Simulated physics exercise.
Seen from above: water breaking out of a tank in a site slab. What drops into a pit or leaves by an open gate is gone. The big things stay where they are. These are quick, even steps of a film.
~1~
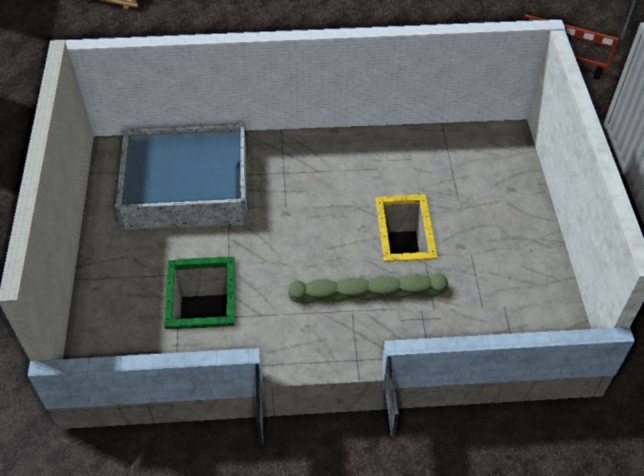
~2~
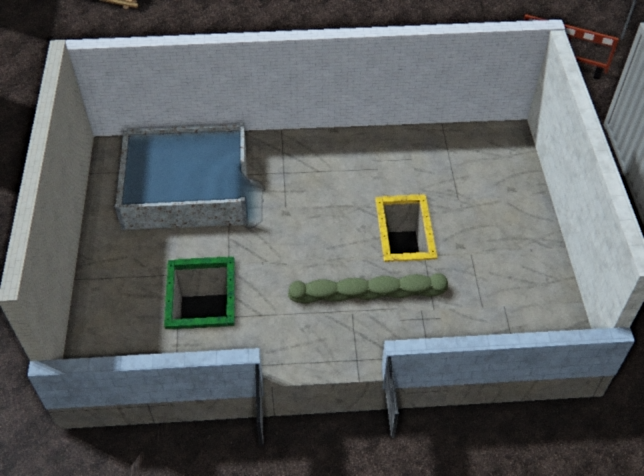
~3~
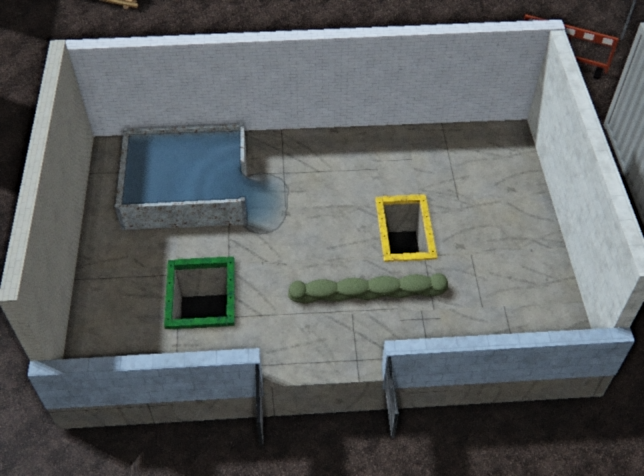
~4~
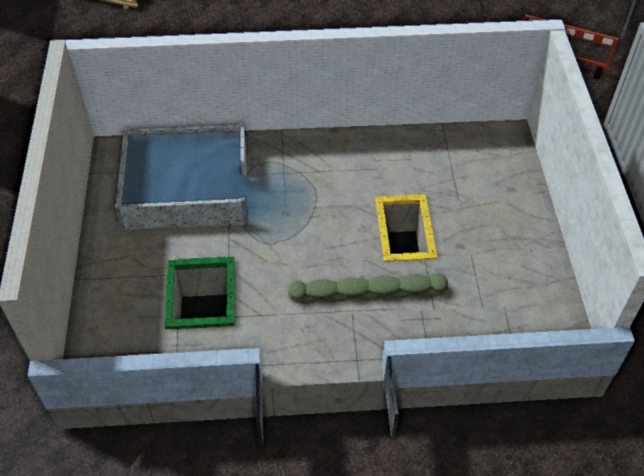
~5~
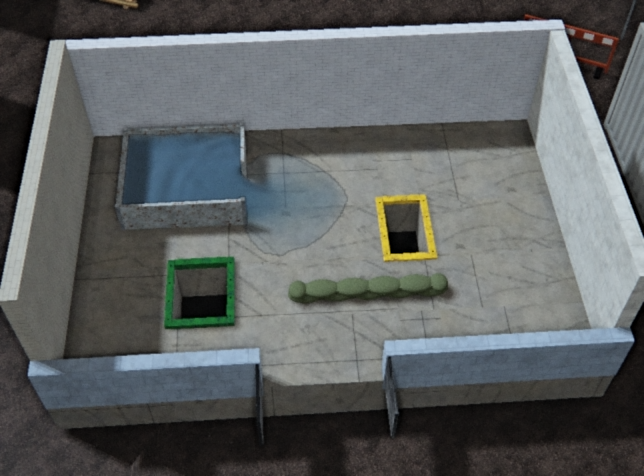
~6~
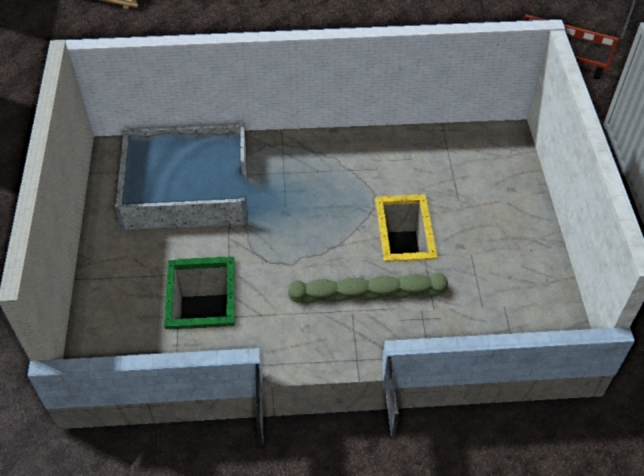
Stone tank in a walled slab opening on its right side, with blue water spreading rightward across the floor in a widening pool.
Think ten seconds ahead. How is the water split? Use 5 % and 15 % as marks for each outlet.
One by one: The gate takes less than 5 %; the yellow pit takes more than 15 %; the green pit takes less than 5 %.
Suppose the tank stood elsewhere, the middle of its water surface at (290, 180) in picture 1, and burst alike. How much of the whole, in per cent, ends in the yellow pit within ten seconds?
Roughly, in per cent: Yellow 60.
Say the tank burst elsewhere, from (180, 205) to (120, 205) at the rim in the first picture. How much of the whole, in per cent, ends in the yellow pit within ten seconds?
Parts in a hundred: Yellow 0.
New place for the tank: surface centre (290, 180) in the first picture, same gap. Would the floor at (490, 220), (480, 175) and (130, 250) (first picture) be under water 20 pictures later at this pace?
As listed: Not flooded, covered, clear.
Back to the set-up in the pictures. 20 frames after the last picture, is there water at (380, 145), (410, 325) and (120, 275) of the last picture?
As listed: Awash, free of water, dry.
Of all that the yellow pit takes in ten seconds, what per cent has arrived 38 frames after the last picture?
Some 85 per cent.
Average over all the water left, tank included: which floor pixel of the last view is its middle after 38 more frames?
I would point to (369, 202).
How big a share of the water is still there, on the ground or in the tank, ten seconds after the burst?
Roughly 76 per cent.
A moment on, water covers 20 % of the floor; the gate 0 %, the yellow pit 2 %, the green pit 0 %.
Next, water covers 35 % of the floor; the gate 0 %, the yellow pit 7 %, the green pit 0 %.
Then, water covers 45 % of the floor; the gate 0 %, the yellow pit 13 %, the green pit 0 %.
Later, water covers 50 % of the floor; the gate 0 %, the yellow pit 19 %, the green pit 0 %.
In the end, water covers 60 % of the floor; the gate 0 %, the yellow pit 23 %, the green pit 0 %.
